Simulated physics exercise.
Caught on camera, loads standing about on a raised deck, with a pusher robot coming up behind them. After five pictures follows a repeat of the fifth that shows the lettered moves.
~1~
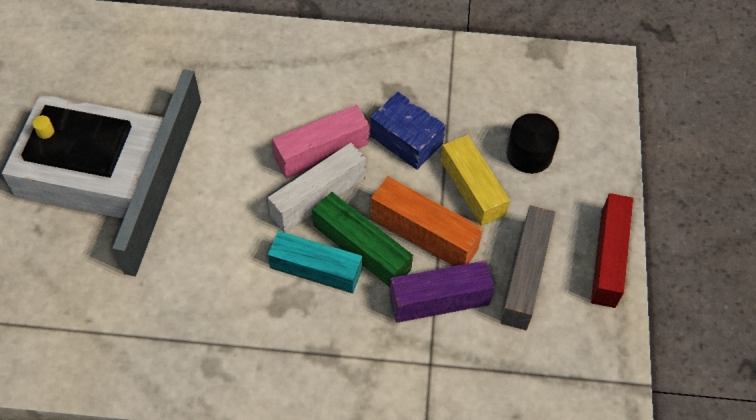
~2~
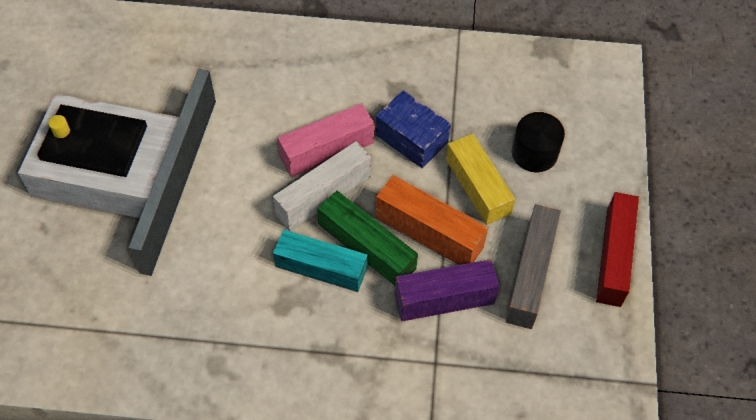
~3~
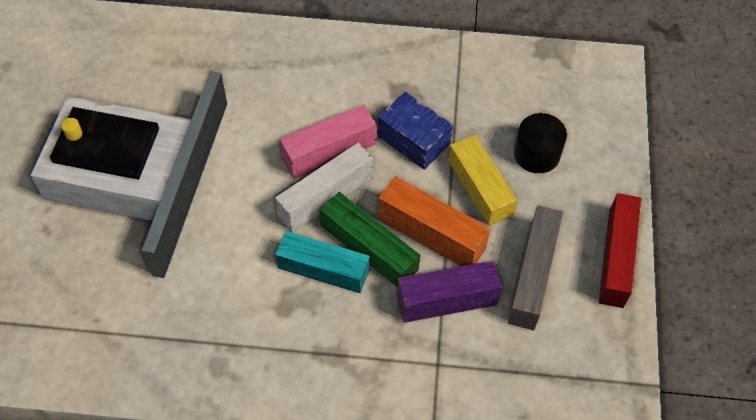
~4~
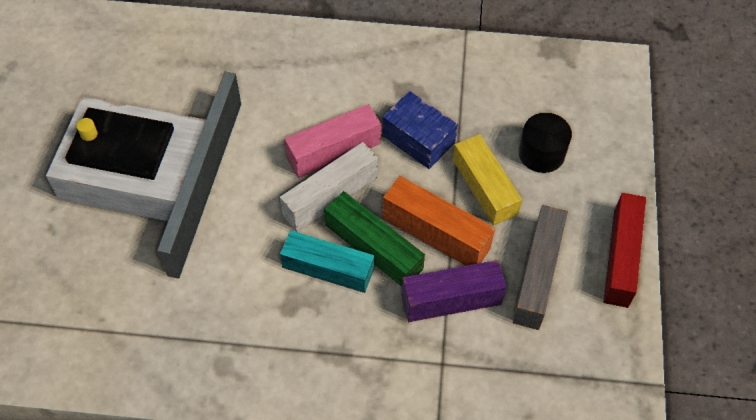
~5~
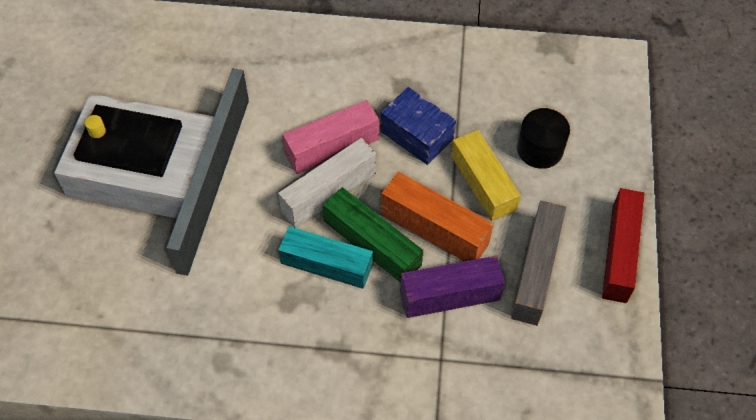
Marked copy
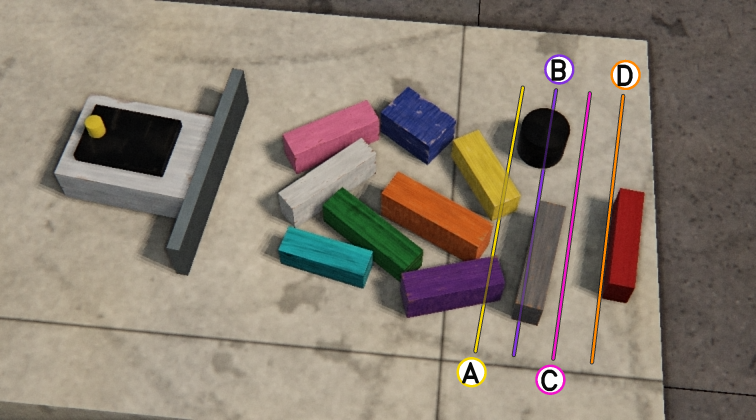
On a raised stone deck, a pusher robot rolling slowly right toward scattered coloured blocks and a black cylinder, which stay unmoved.
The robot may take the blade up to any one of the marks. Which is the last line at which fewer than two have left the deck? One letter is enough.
Up to line B.
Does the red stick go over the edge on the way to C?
Yes.
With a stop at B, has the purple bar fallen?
By then, no.
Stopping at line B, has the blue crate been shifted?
Yes.
On the copy, A at (501, 210); B at (537, 213); C at (573, 216); D at (609, 219).
On B. First, robot (252, 150); purple bar (455, 295); blue crate (425, 120).
Then, robot (371, 161); purple bar (503, 355); grey bar (561, 266).
Finally, robot (464, 169); red stick (656, 249); black canister (645, 147); none fallen.
By contrast, A is within the limit but short; C drops three; D drops six.
